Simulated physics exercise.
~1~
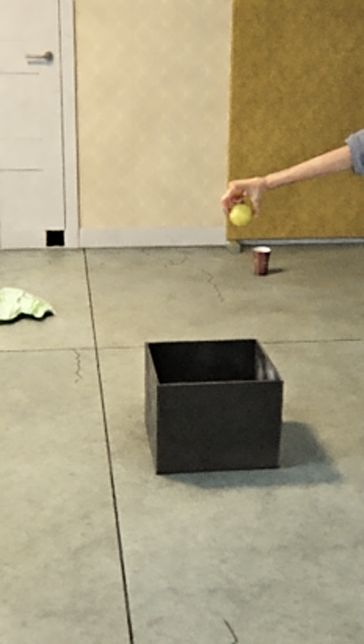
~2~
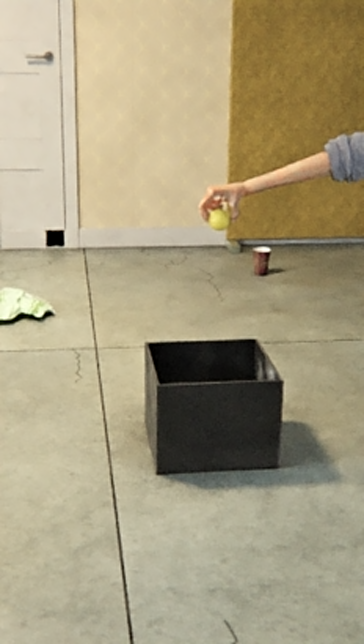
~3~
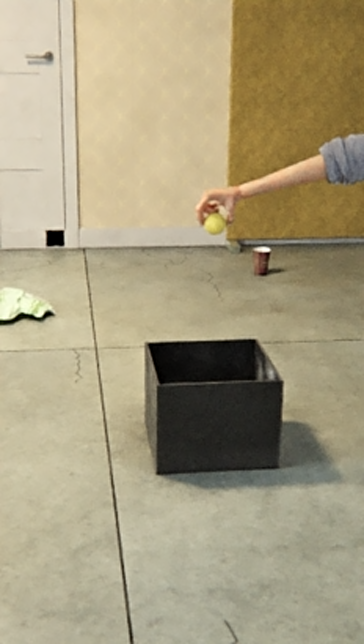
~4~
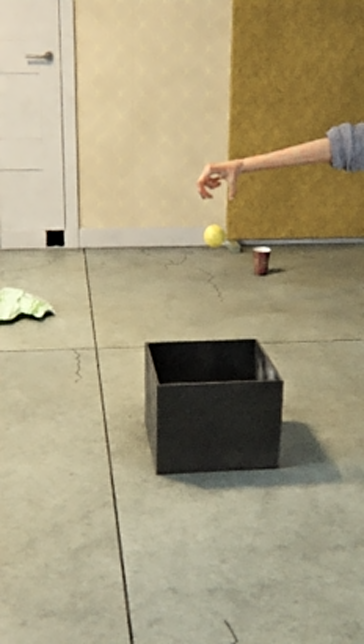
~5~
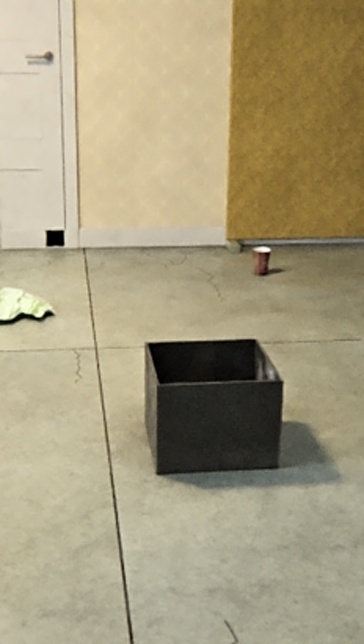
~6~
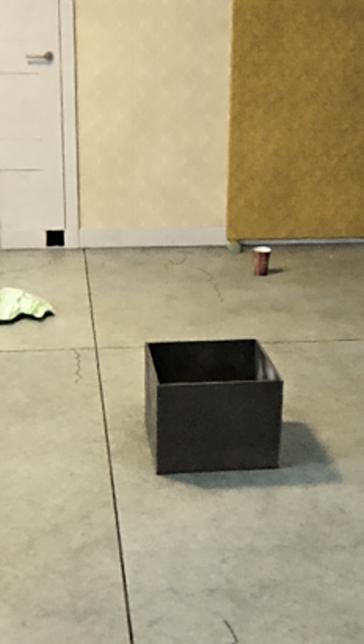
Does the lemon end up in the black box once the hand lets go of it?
Yes, it drops into the open box. Afterwards it is hidden from view, with no lemon to be seen on the floor around the box.
A hand holding a yellow lemon moving left and dropping it over an open black box, the lemon ending out of sight inside.
